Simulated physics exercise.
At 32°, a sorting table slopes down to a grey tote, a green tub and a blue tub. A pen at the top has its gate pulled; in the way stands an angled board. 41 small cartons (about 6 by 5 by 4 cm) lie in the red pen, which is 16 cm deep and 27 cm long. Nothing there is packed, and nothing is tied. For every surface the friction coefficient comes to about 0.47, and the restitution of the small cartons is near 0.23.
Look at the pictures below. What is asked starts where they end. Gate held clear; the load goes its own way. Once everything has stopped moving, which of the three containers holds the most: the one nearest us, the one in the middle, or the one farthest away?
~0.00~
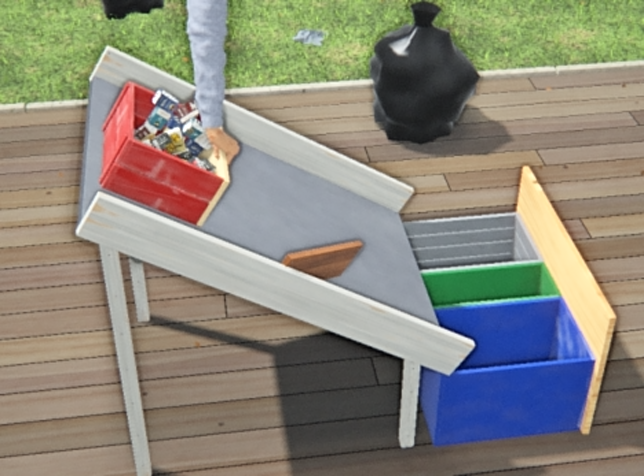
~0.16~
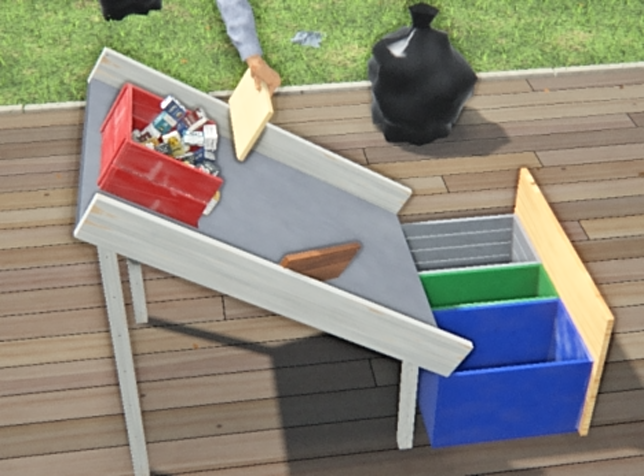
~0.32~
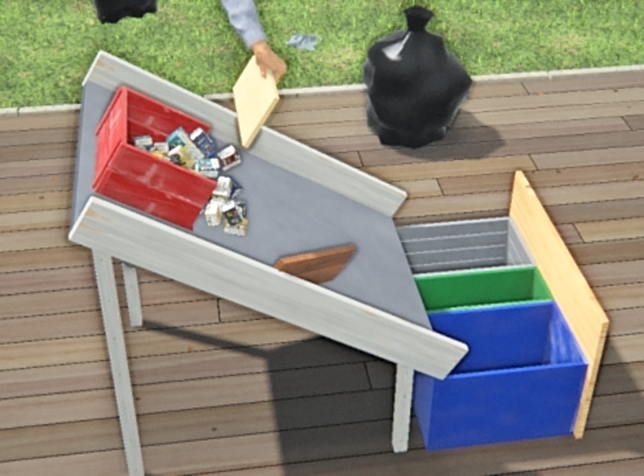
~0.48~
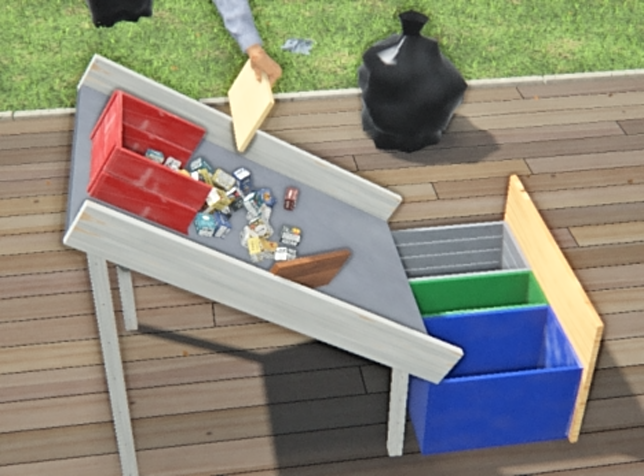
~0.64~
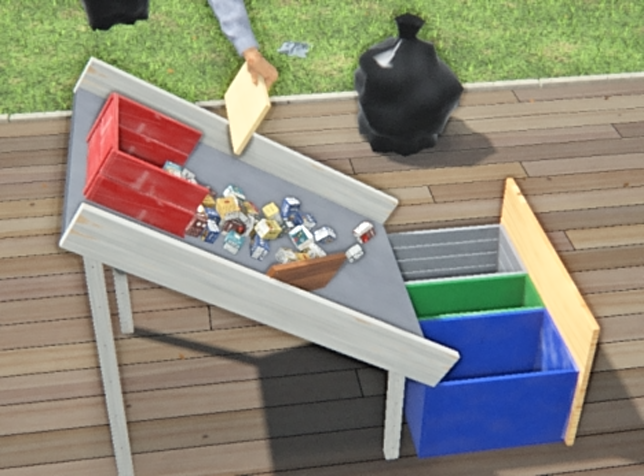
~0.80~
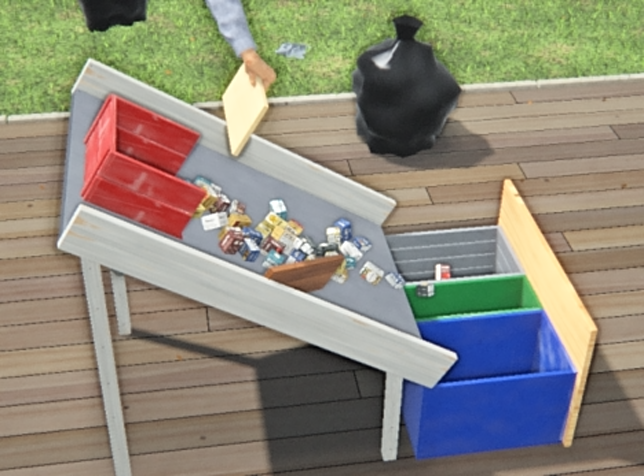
The one in the middle holds the most.
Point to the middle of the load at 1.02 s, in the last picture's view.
Roughly at pixel (333, 260).
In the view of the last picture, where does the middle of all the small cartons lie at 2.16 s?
Somewhere near (472, 355) in pixels.
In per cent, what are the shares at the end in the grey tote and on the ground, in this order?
Estimate: 20 % then 0 %.
After 1.02 s, 3 in the grey tote, 4 in the green tub, 30 on the slope and 4 in the air.
After 1.29 s, 7 in the grey tote, 10 in the green tub, 1 in the blue tub, 20 on the slope and 3 in the air.
After 1.67 s, 9 in the grey tote, 22 in the green tub, 1 in the blue tub, 7 on the slope and 2 in the air.
Final count (at 2.16 s), 9 in the grey tote, 27 in the green tub, 4 in the blue tub and 1 on the slope.
